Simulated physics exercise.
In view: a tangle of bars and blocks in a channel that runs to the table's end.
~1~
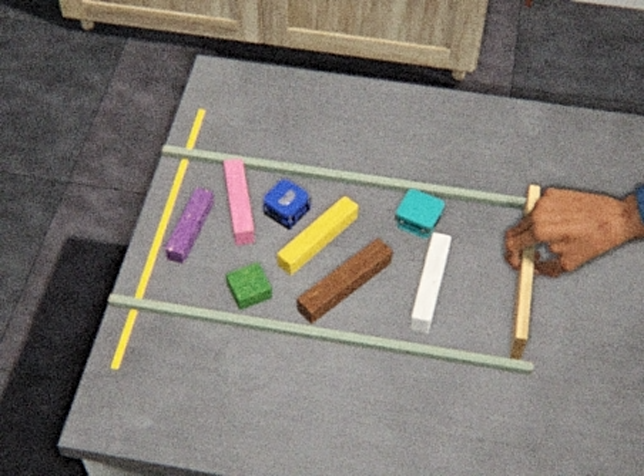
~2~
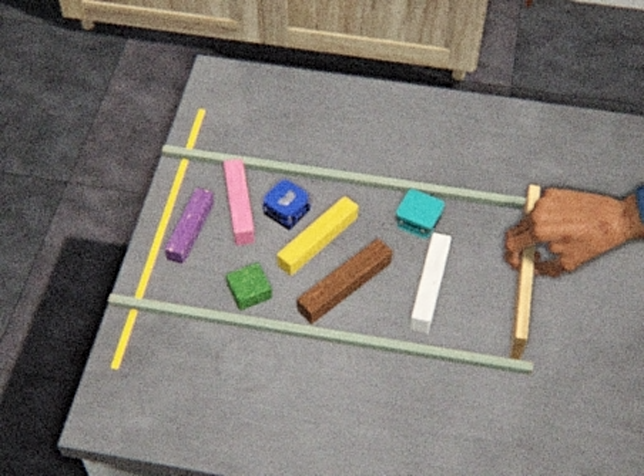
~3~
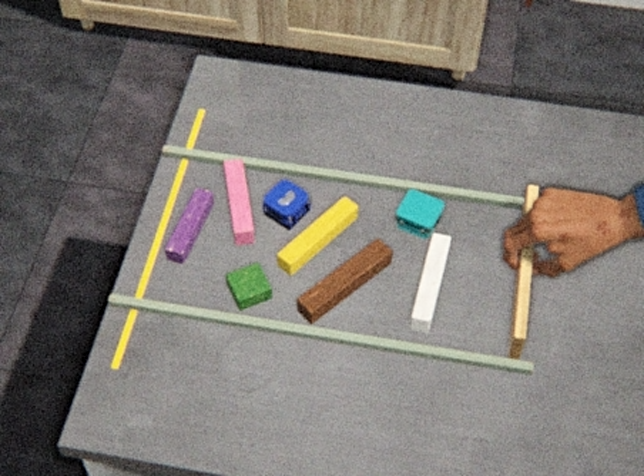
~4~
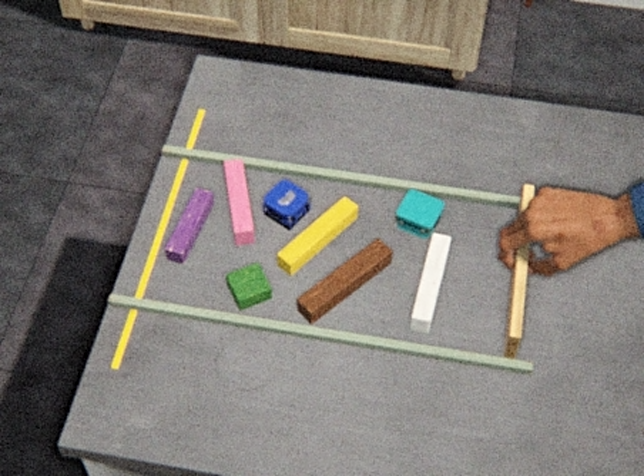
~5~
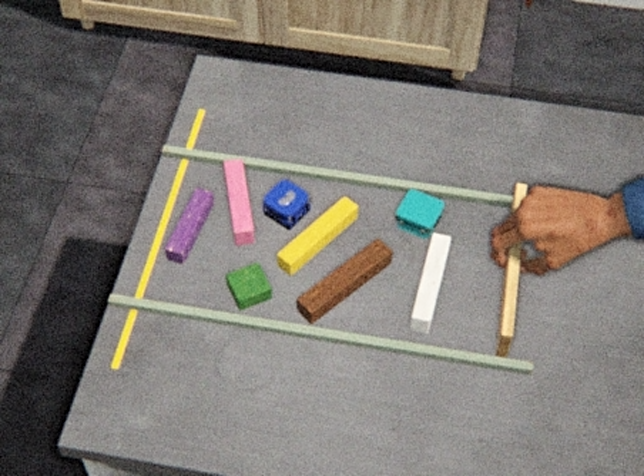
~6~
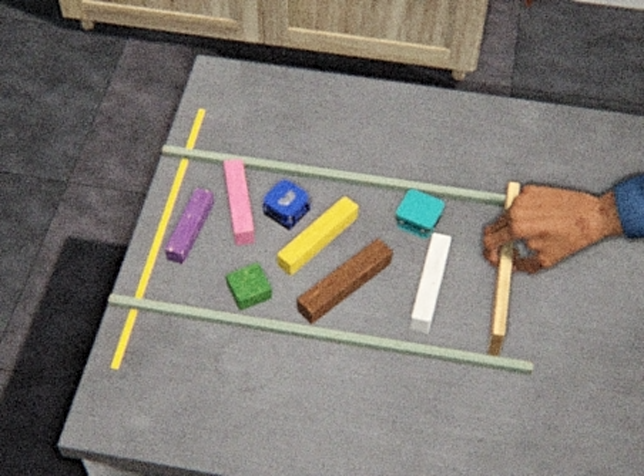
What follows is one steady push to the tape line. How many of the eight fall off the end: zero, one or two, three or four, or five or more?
Outcome: The number that fall off is five or more.
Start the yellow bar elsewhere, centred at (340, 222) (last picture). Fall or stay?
From there it goes over.
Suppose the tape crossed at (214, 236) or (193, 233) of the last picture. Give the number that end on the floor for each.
The counts: 2 and 3.
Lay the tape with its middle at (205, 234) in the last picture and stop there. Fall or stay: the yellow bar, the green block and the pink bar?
The yellow bar remains up, the green block is kept, the pink bar falls.
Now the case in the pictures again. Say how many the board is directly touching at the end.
In contact: 2.
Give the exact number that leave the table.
In all, 6 of them.
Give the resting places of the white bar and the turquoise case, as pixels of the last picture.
The white bar stops around (147, 238); the turquoise case around (157, 179).
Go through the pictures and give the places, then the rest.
Purple bar (190, 225); pink bar (239, 201); green block (249, 286); board (525, 271); tape (162, 228), in the first frame.
Pink bar (239, 201); board (525, 271), in the second frame.
Green block (249, 286); blue case (287, 205), in the third frame.
Purple bar (190, 225); yellow bar (318, 236), in the fourth frame.
Pink bar (239, 201); brown bar (345, 281), in the fifth frame.
Purple bar (190, 225); pink bar (239, 201); green block (249, 286); board (504, 267); tape (162, 228), in the sixth frame.
A little later, none off yet; purple bar at rest near (190, 225); pink bar at rest near (239, 201); green block at rest near (249, 286).
When it is over, the number that fall off is five or more; down, brown bar, yellow bar, blue case, green block, pink bar and purple bar.
